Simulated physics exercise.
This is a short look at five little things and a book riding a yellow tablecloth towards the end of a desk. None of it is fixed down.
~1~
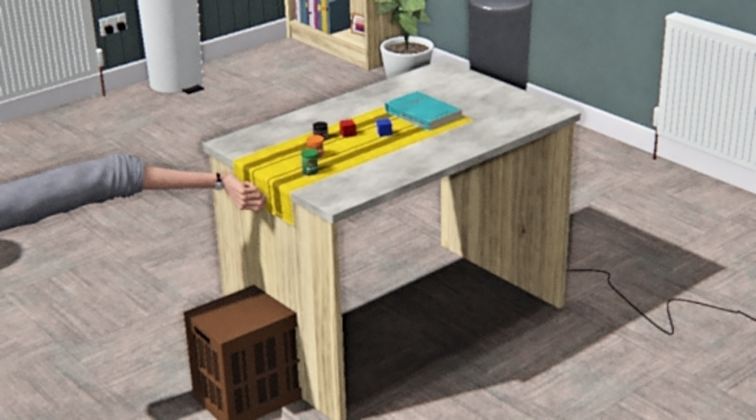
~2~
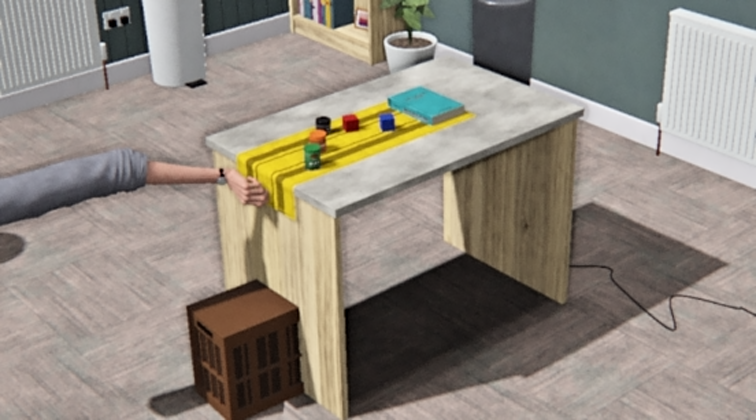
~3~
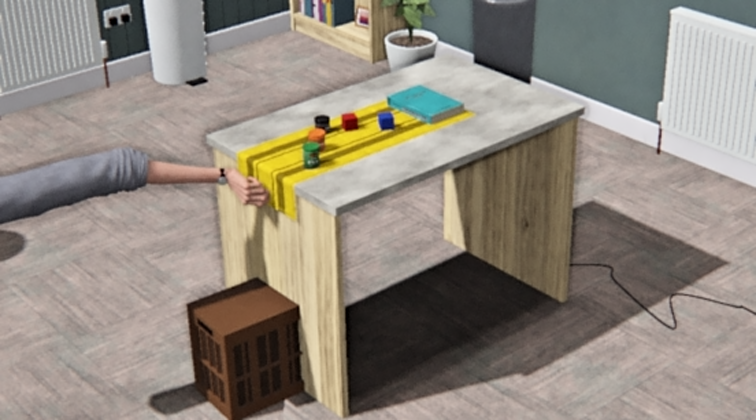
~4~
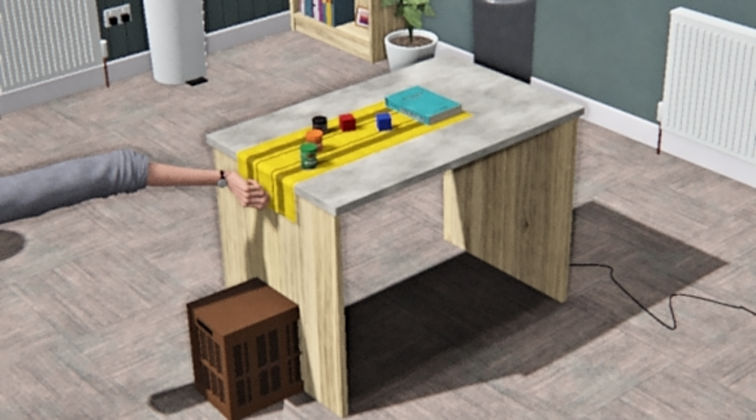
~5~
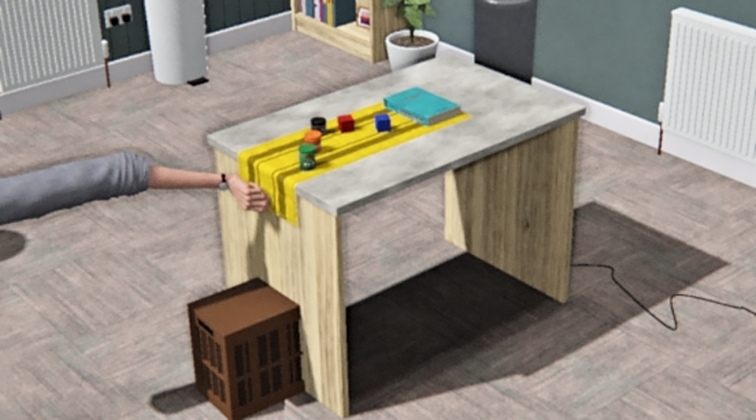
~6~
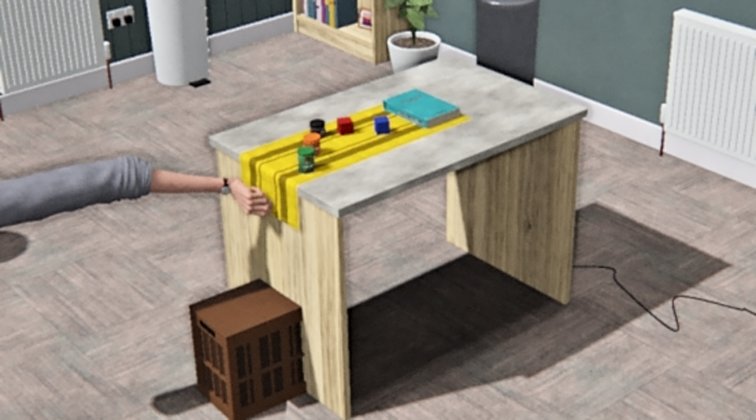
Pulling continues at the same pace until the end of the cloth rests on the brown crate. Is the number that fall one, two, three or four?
Just three fall.
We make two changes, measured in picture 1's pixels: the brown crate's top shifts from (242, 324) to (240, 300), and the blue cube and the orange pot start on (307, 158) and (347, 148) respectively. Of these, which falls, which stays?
The blue cube is lost, the orange pot stays put.
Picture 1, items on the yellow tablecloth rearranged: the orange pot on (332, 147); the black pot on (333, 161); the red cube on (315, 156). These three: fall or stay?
Orange pot: Goes. Black pot: Goes. Red cube: Goes.
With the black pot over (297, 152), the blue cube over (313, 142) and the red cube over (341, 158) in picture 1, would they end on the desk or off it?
The black pot ends up off; the blue cube ends up off; the red cube ends up off.
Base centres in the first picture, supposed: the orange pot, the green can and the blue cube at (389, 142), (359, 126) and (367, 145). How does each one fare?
Watch the orange pot hang on, the green can hang on and the blue cube hang on.
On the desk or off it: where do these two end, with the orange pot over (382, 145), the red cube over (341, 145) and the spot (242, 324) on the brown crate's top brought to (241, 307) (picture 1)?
The orange pot keeps its place on top; the red cube survives.
A little later, hem near (271, 244); green can gone.
Next, hem near (272, 272); green can and orange pot gone.
Later still, hem on the crate; green can, orange pot and black pot gone.
When it is over, hem on the crate; green can, orange pot and black pot gone. It carries off three.
